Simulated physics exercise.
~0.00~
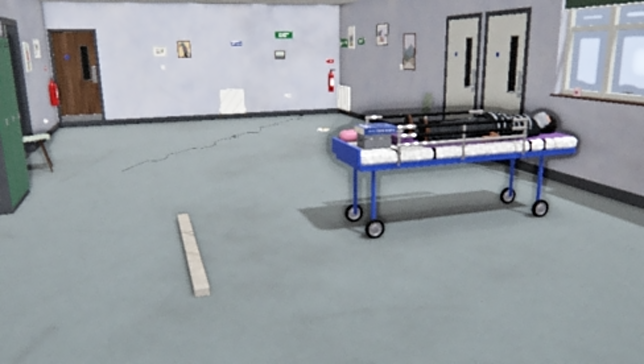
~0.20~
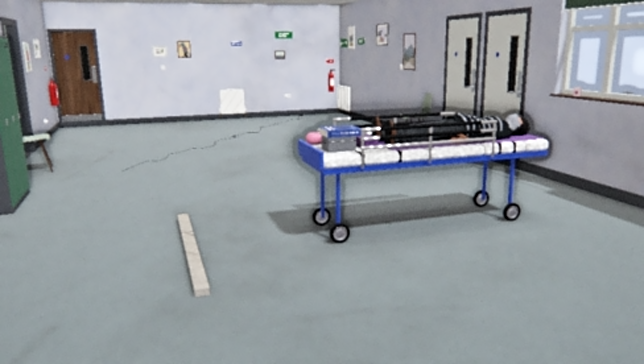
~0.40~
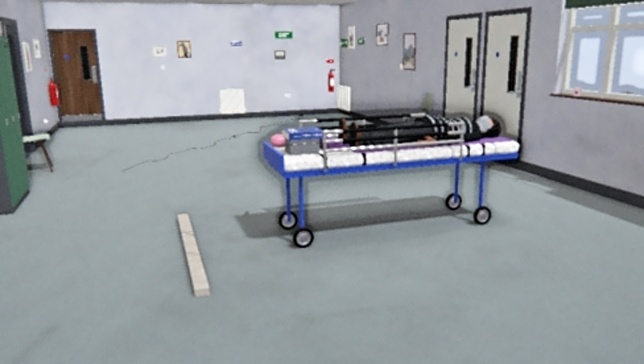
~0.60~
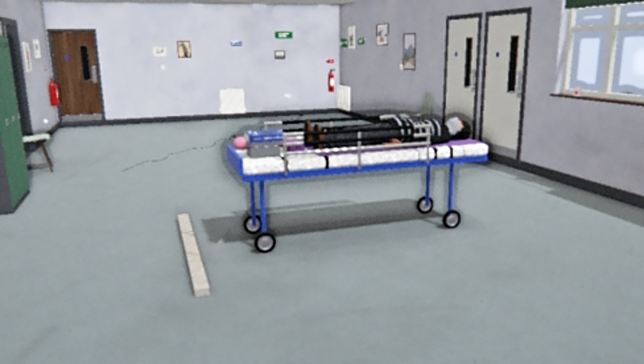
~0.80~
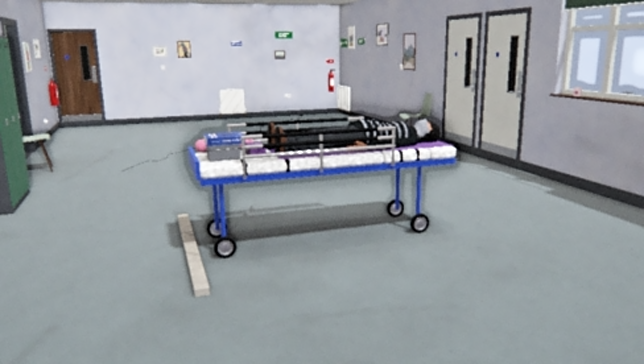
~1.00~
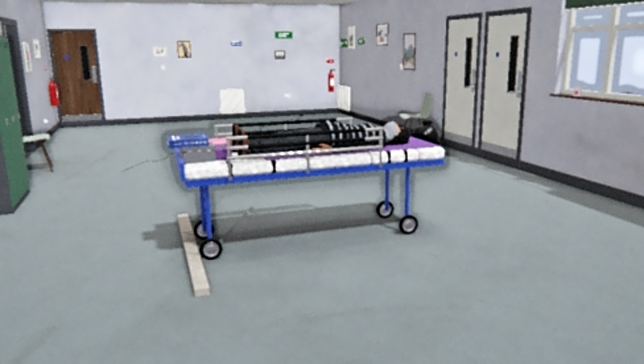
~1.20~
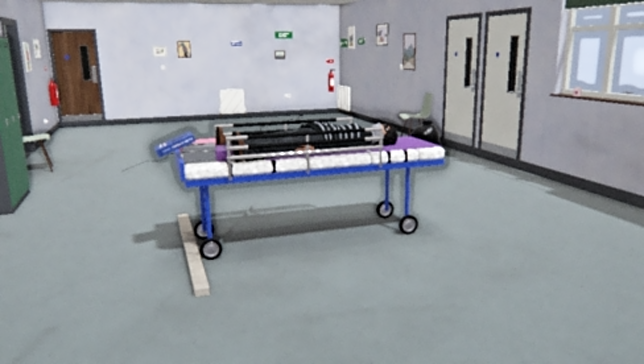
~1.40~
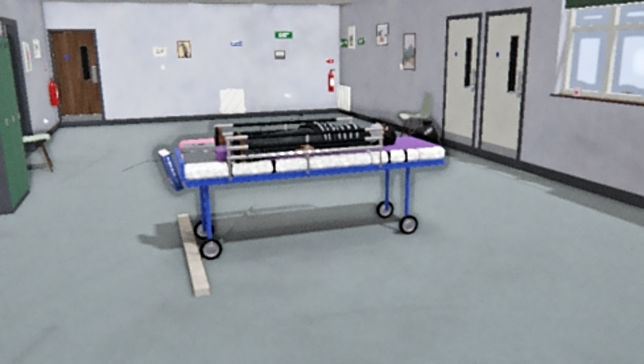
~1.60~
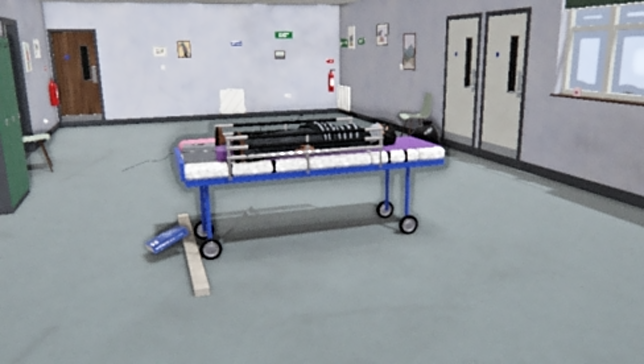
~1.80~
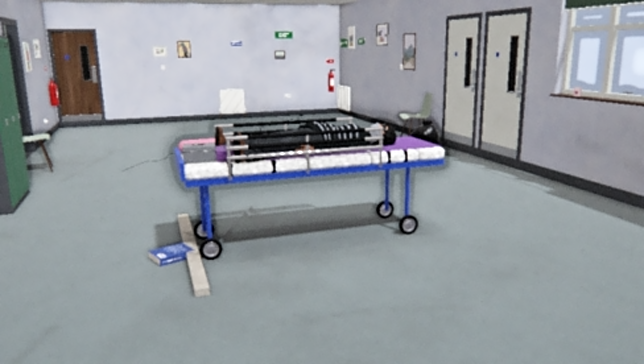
The clip opens on a blue transfer trolley at the right of a grey-floored room, carrying a limp figure in dark clothing and several loose things near its left end. It rolls left, feet first, toward a pale sill lying on the floor. The wheels meet the sill and the trolley halts abruptly, while the figure slides a little farther left. A blue folder slides too, tips over the left end and tumbles down. It comes to rest on the floor by the sill, while the figure and the other items stay aboard the motionless trolley.
